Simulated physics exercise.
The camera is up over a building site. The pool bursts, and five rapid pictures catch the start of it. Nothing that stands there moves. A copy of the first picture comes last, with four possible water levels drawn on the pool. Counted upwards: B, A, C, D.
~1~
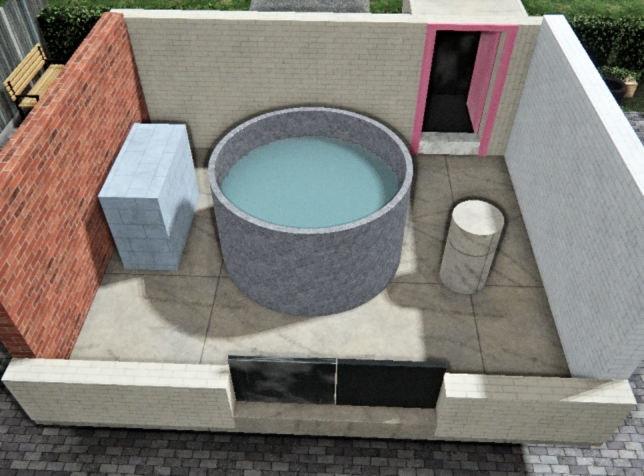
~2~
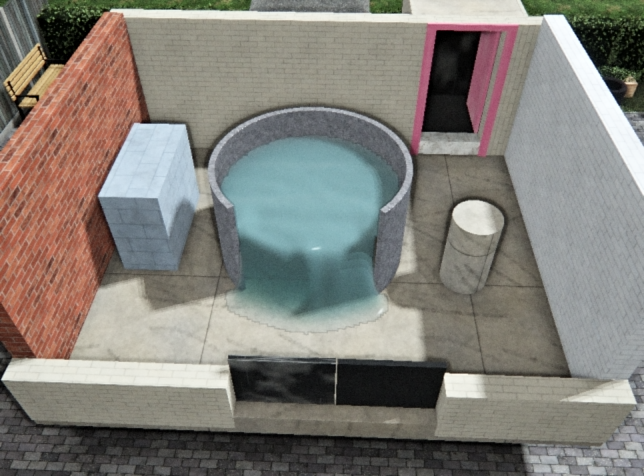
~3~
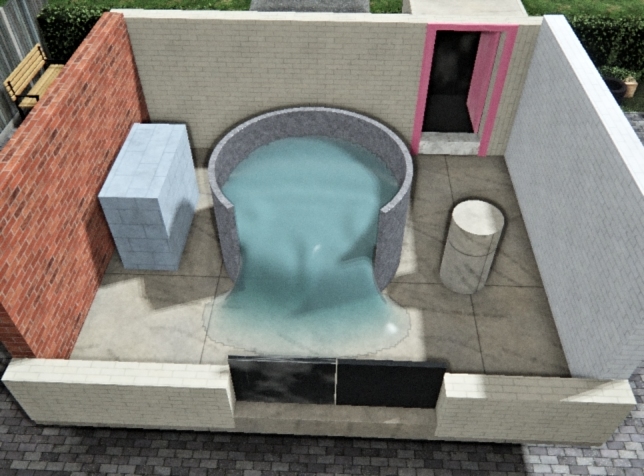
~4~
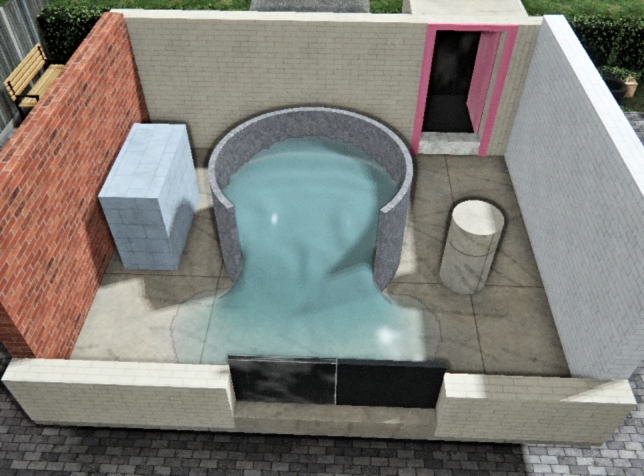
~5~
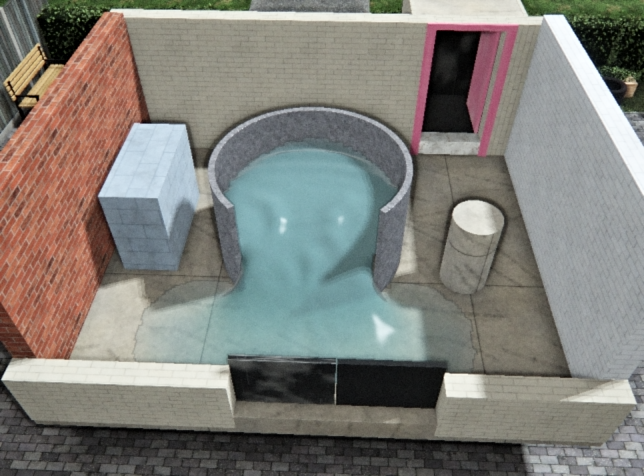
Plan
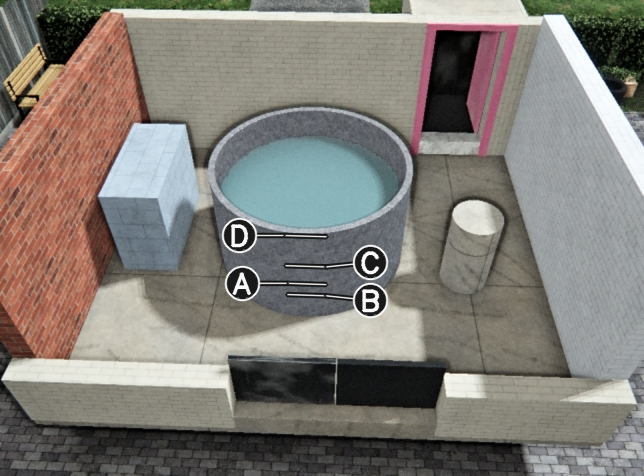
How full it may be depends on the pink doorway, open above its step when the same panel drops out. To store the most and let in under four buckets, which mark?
I would pick mark C.
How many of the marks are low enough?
Three of them.
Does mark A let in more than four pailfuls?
No.
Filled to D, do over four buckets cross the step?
Yes.
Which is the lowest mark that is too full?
D it is.
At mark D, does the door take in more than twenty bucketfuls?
No, it does not.
On the marked copy, A at (306, 283); B at (306, 295); C at (305, 266); D at (304, 236); from the bottom up B, A, C, D.
With A, nothing gets over.
With B, nothing gets over.
With C, a bucket or two gets in.
With D, about 12 bucketfuls get in.
